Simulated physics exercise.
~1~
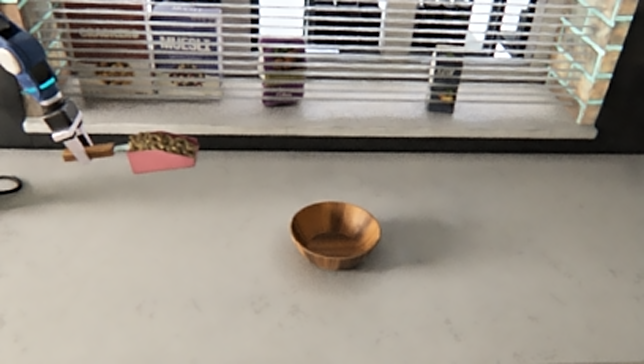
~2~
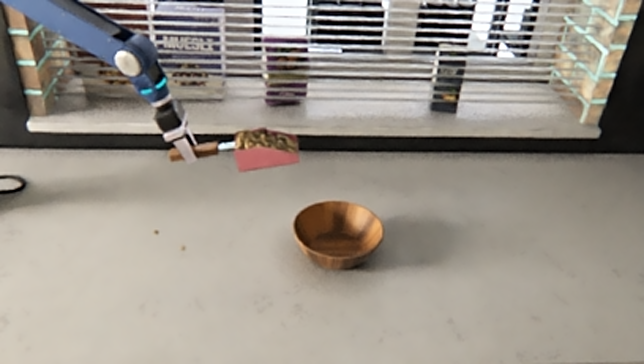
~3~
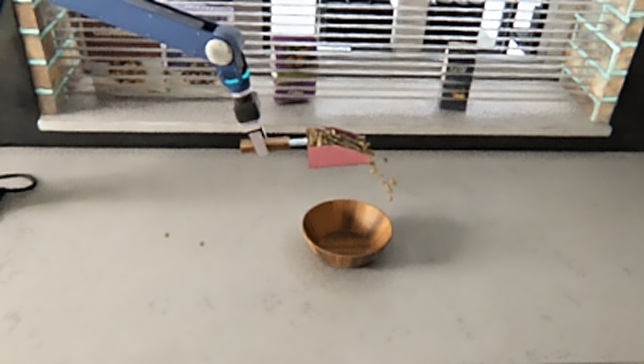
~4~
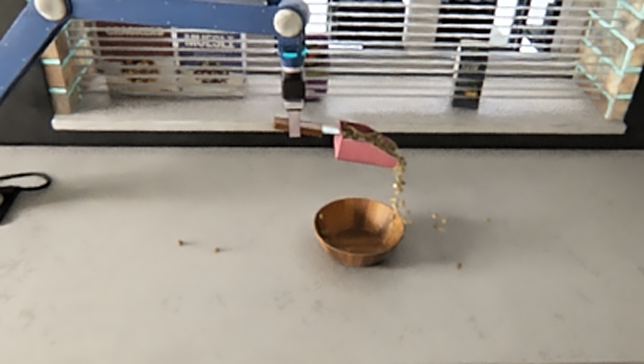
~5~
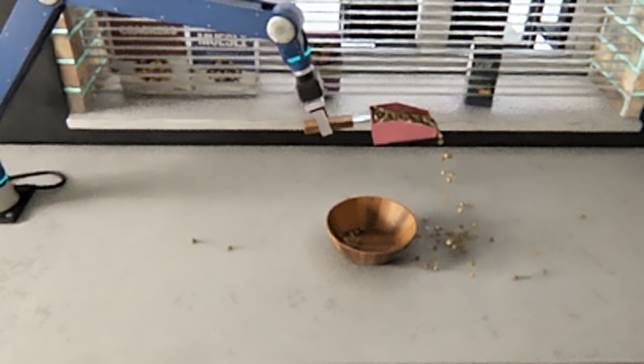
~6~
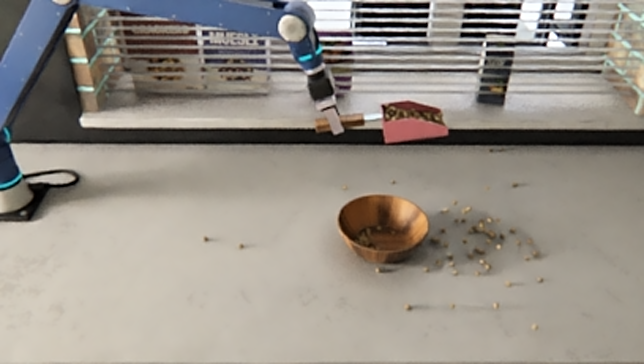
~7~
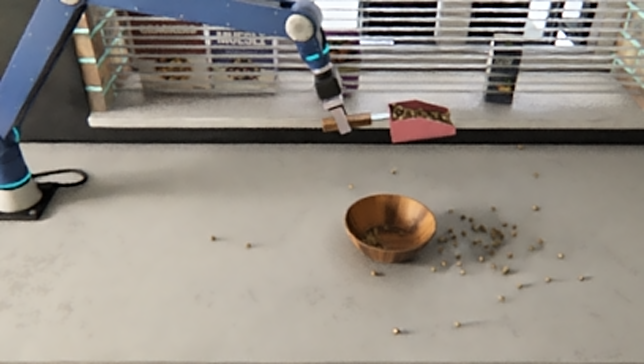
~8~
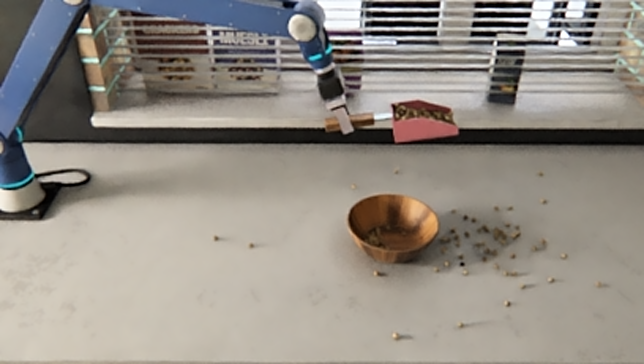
The clip opens on a blue robot arm at the upper left, gripping a pink scoop heaped with small brownish beads, while a round wooden bowl sits on a grey tabletop. The arm carries the scoop to the right, toward the bowl. As it nears, beads begin to spill from the scoop's front edge, then pour in a thin stream near the bowl's right side. The scoop tips back and the stream thins to nothing. Some beads land in the bowl, but many scatter across the table to its right. The arm ends still, many beads remaining in the scoop.
